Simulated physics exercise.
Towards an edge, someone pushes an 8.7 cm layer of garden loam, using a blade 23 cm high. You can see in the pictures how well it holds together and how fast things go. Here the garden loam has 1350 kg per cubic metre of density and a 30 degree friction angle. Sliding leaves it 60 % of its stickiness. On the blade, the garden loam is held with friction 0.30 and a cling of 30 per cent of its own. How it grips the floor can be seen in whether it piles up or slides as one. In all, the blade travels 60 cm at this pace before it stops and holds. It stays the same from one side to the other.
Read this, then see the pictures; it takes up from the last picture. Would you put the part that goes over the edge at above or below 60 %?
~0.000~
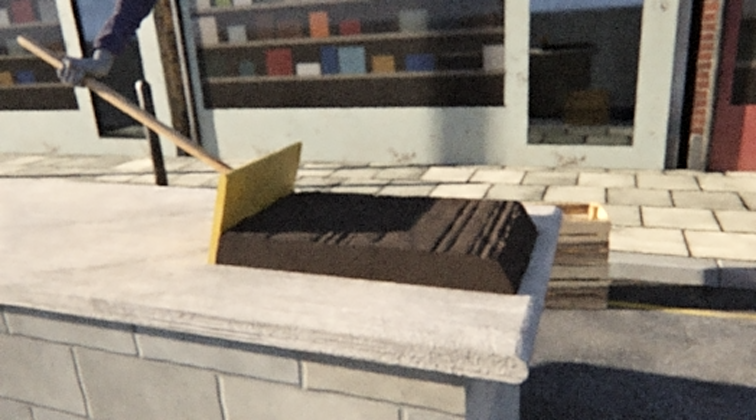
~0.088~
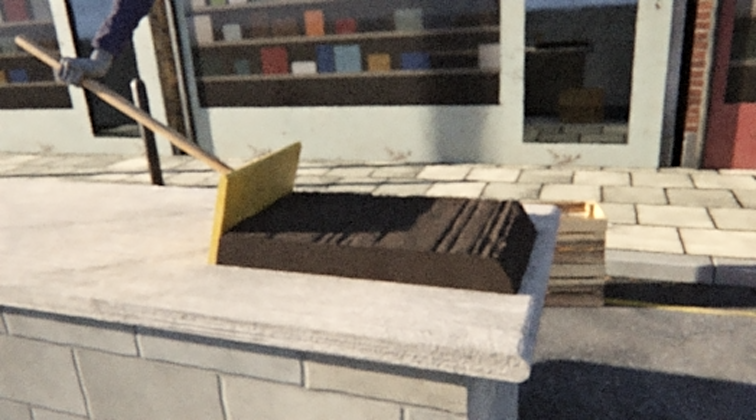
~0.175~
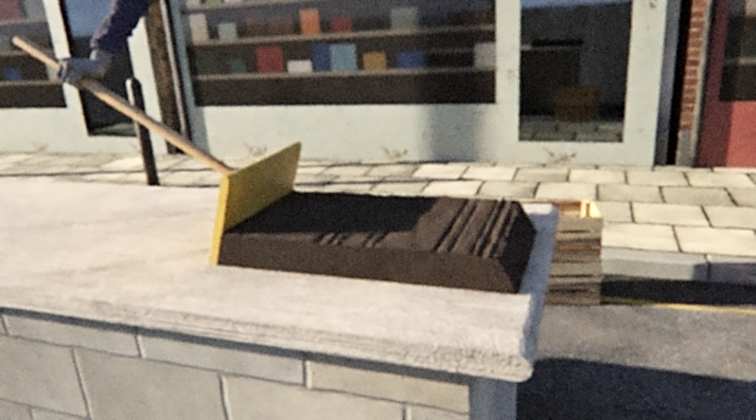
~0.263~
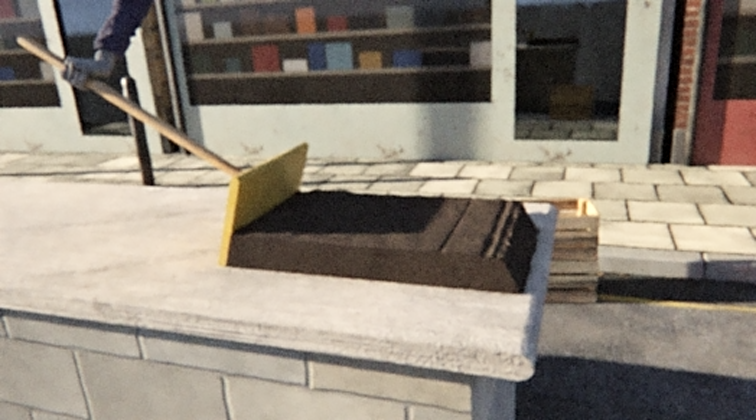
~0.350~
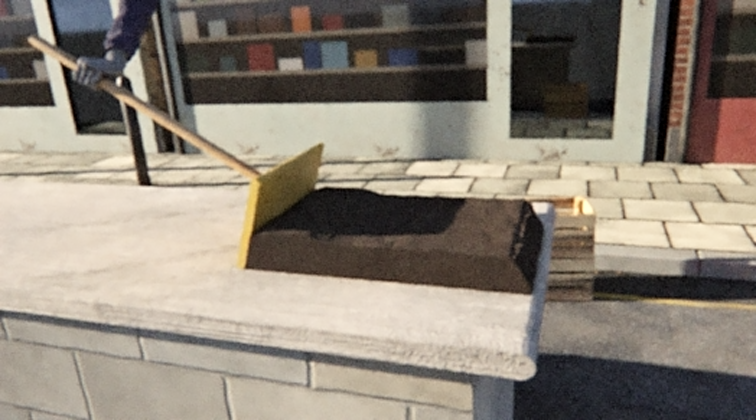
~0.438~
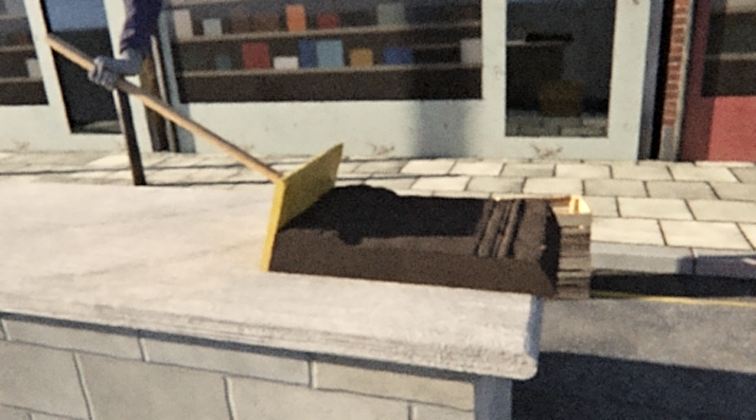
My call: Above.
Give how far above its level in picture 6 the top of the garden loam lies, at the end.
By my estimate, near 0 cm.
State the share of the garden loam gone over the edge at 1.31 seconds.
Roughly 60 per cent.
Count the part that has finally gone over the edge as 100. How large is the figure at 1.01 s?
The figure is some 50 %.
After 0.70 s, 7 % has gone over the edge.
After 1.01 s, 40 % has gone over the edge.
After 1.31 s, 61 % has gone over the edge.
After 1.62 s, 74 % has gone over the edge.
After 1.93 s, 74 % has gone over the edge.
